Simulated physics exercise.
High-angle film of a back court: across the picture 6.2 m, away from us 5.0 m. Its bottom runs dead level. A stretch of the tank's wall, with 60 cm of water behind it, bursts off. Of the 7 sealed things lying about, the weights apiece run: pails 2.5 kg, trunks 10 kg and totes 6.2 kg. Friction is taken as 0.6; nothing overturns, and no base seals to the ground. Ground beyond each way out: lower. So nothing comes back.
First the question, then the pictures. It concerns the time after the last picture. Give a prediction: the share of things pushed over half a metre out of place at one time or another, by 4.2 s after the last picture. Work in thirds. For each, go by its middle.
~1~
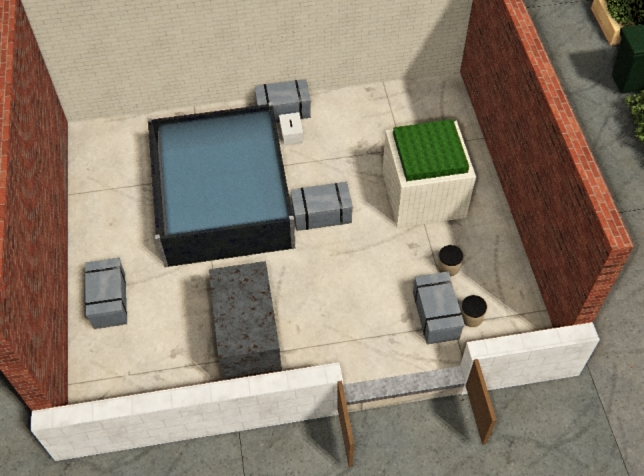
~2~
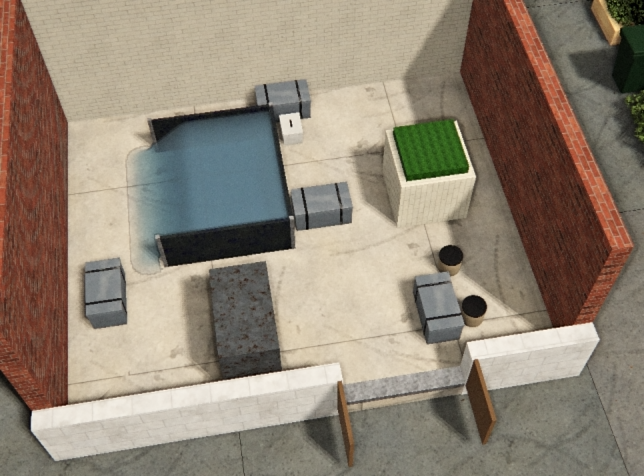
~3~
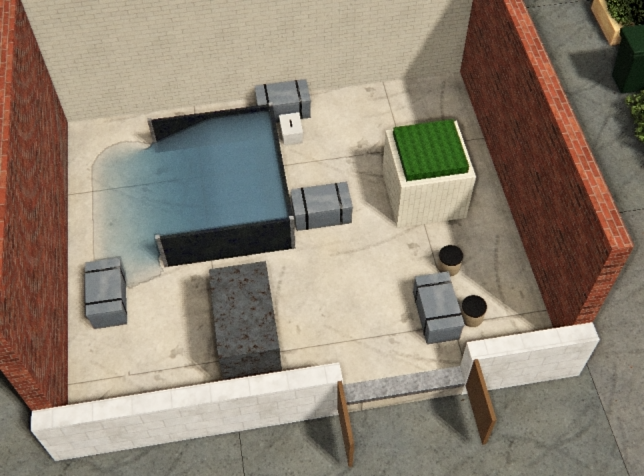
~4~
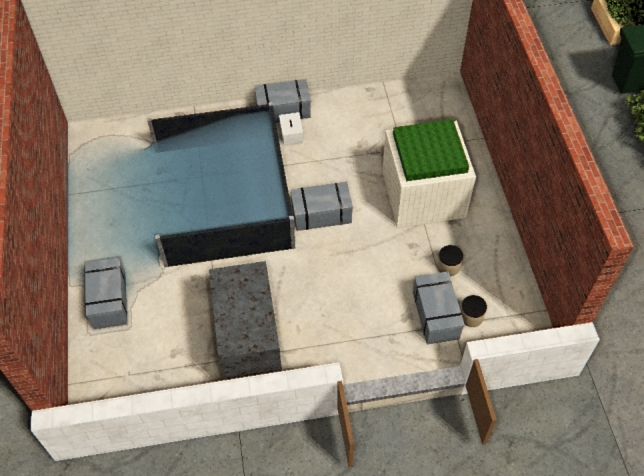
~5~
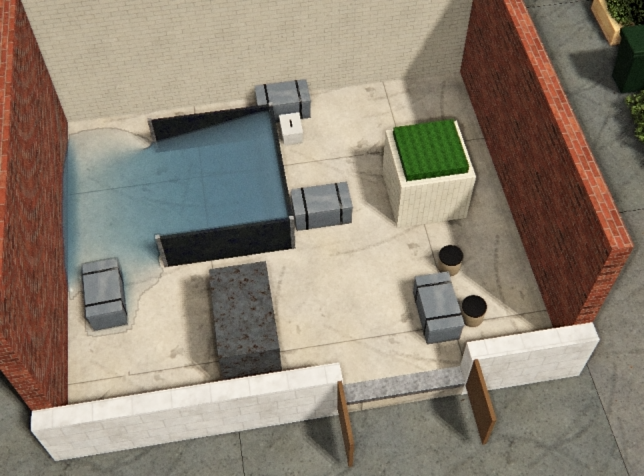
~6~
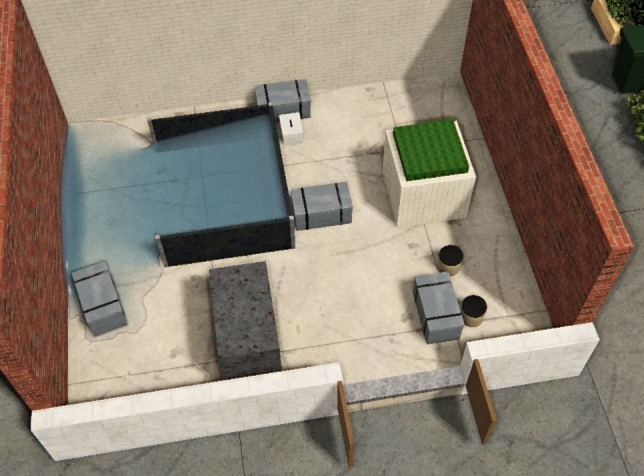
I predict the proportion will fall in the middle band.
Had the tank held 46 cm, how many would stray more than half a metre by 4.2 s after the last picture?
3.
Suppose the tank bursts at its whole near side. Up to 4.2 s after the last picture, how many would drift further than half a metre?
In that case the number is 4.
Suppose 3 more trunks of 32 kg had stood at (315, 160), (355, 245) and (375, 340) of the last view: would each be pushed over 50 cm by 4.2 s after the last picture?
Respectively: Doesn't reach it; doesn't reach it; doesn't reach it.
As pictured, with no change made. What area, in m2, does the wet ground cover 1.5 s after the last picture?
About 12 m2 is covered.
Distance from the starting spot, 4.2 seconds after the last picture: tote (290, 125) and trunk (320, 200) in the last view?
Going in order, that's 100 cm for one and 0 cm for the other.
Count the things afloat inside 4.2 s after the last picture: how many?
I get 2.
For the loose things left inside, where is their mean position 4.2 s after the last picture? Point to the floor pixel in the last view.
They average out to somewhere around (375, 237).
Then, 0.4 s after the last picture 0 of 7 are over 50 cm from their spots; 0 afloat.
Then, 1.5 s after the last picture 1 of 7 are over 50 cm from their spots; 1 afloat.
Then, 2.8 s after the last picture 3 of 7 are over 50 cm from their spots; 2 afloat.
Then, 4.2 s after the last picture 3 of 7 are over 50 cm from their spots, and 3 have been at some point; 2 afloat.
